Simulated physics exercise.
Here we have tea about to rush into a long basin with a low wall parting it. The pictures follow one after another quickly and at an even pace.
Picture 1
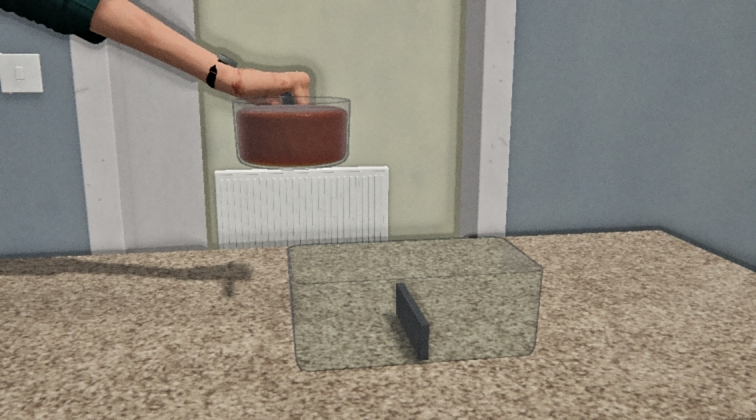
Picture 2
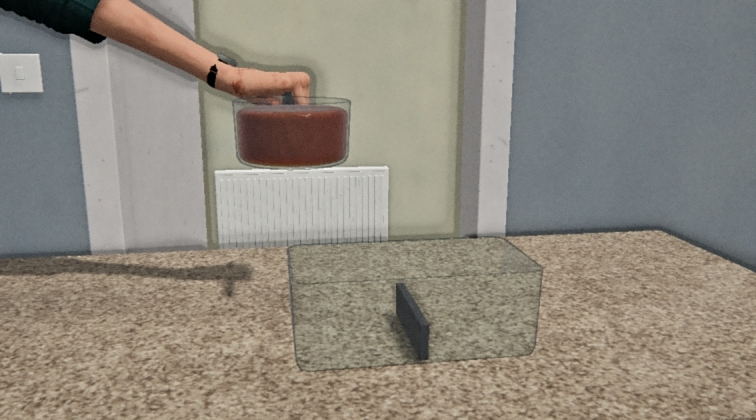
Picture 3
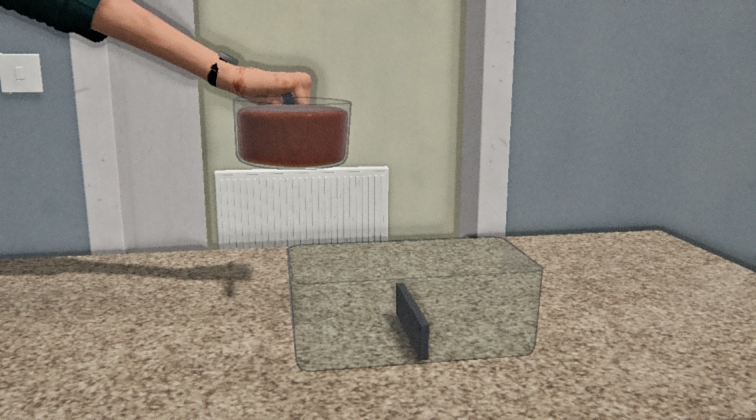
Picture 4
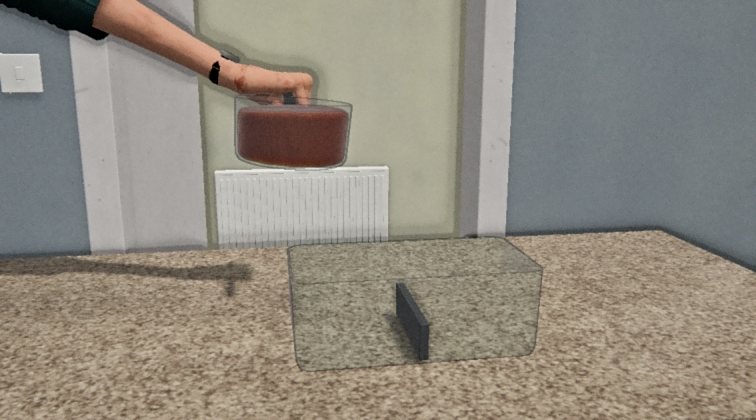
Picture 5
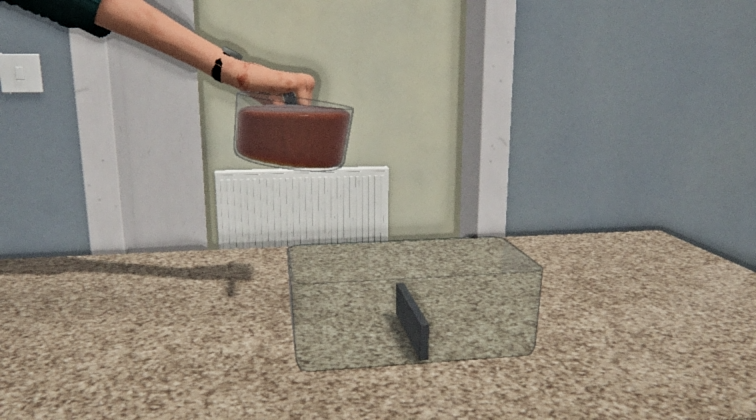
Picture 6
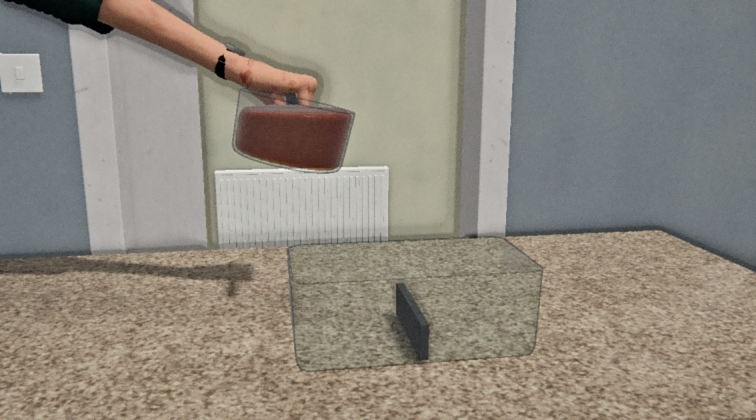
A hand holds a clear container of reddish-brown tea above a basin and gradually tilts it rightward.
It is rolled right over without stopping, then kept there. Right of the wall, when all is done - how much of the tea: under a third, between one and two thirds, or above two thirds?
Most likely one third to two thirds will rest right of the wall.
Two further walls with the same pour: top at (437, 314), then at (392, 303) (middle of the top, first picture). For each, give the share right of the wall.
Well, it's close to 15 per cent for the first one, then 70 per cent for the other.
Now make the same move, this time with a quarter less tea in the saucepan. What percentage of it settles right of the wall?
25 %.
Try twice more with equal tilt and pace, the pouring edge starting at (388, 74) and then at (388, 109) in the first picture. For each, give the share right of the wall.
Close to 85 % for the first start and close to 80 % for the second.
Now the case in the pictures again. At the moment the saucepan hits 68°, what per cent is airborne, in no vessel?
It's close to 35 %.
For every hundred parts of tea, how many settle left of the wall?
Some 50 per cent.
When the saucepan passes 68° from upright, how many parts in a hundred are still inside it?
Around 55 in a hundred.
A moment on, the saucepan is tipped part way and 55 per cent is still to pour, 5 is left of the wall and 5 right of it.
Next, the saucepan is tipped on its side and 10 per cent is still to pour, 31 is left of the wall and 47 right of it.
Then the saucepan is tipped right over and 1 per cent is still to pour, 49 is left of the wall and 47 right of it.
Later the saucepan is tipped right over and 0 per cent is still to pour, 52 is left of the wall and 47 right of it.
Finally, 52 per cent lies left of the wall, 47 right of it and 1 outside.
